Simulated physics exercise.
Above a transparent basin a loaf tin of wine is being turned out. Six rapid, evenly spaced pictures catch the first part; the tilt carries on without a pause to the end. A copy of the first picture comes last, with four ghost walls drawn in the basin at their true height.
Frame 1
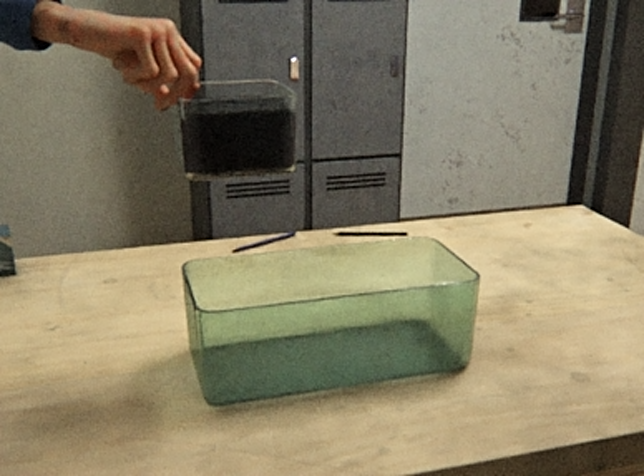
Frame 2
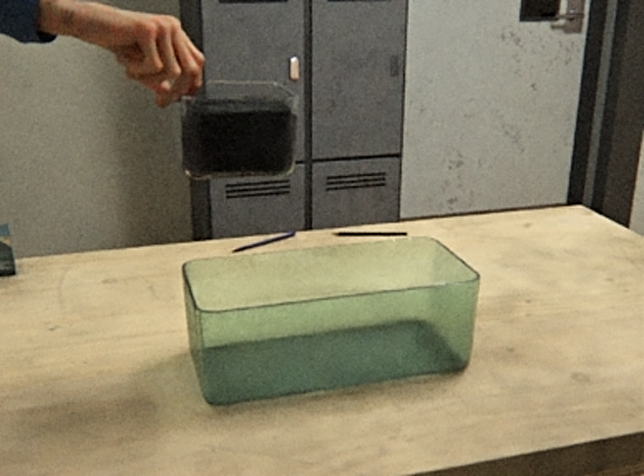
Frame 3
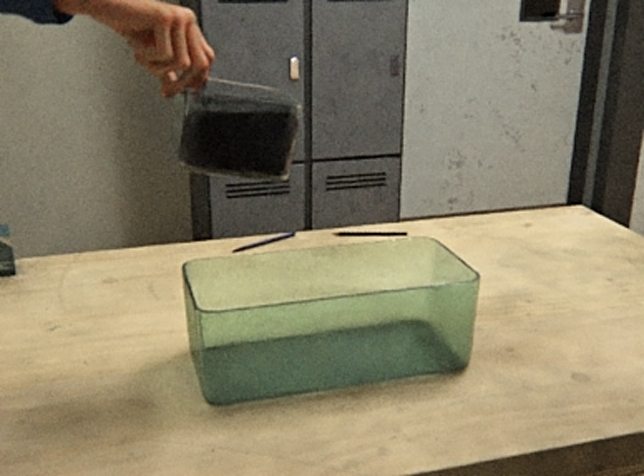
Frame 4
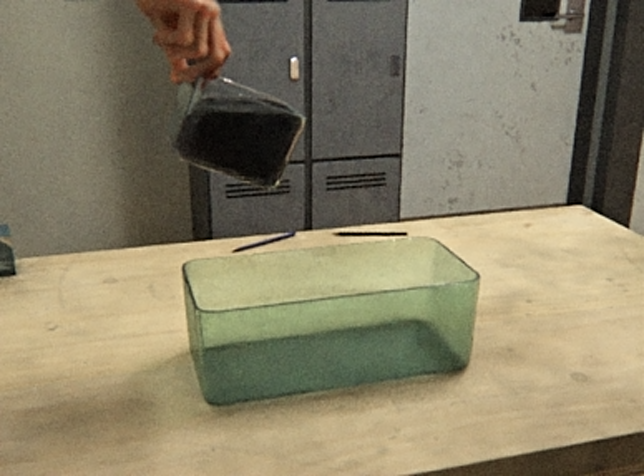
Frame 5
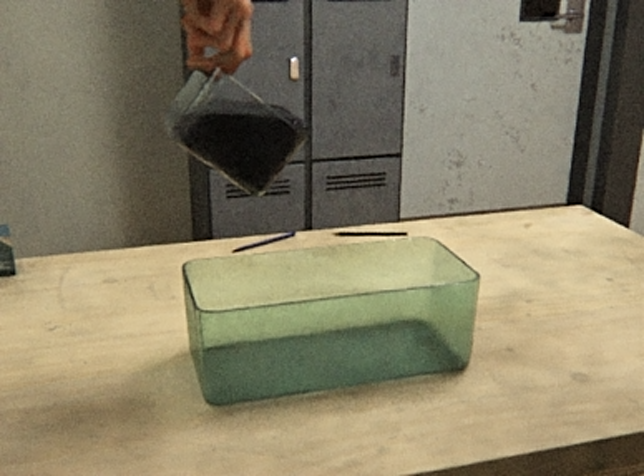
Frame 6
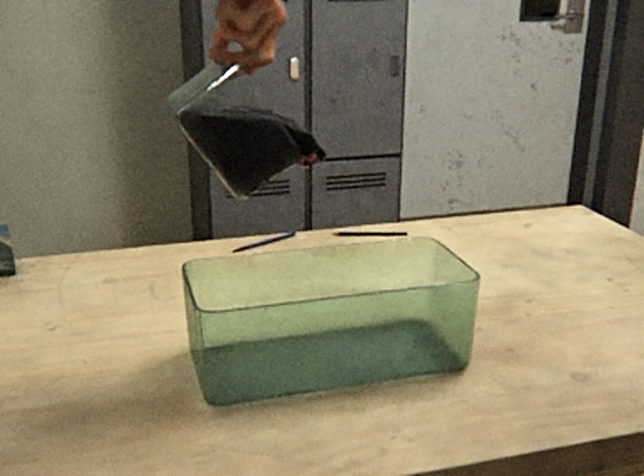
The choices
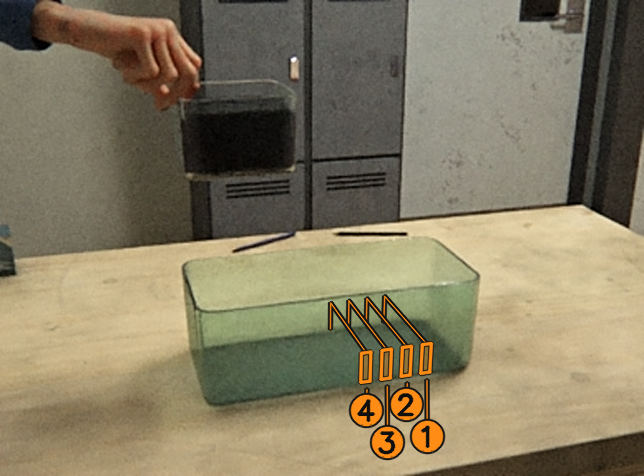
In a room with grey lockers and a pale, scuffed door behind a light wooden table, the view looks slightly down and stays still. A green-tinted transparent basin stands on the table with two thin dark sticks behind it, while a hand at upper left holds a clear container of dark liquid. The hand shifts right, tilting the container rightward until liquid just passes its lip.
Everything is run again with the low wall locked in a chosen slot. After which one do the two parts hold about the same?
Choose 4.
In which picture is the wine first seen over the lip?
Picture 5.
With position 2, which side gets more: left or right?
More ends on the left.
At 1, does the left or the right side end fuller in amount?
The left one.
On the marked copy, 1 at (426, 380); 2 at (407, 383); 3 at (387, 386); 4 at (366, 389).
Choosing 1, about 77 % ends left of the wall and 12 % right of it; 10 % is lost outside.
Choosing 2, about 80 % ends left of the wall and 11 % right of it; 9 % is lost outside.
Choosing 3, about 78 % ends left of the wall and 15 % right of it; 8 % is lost outside.
Choosing 4, about 52 % ends left of the wall and 45 % right of it; 3 % is lost outside.
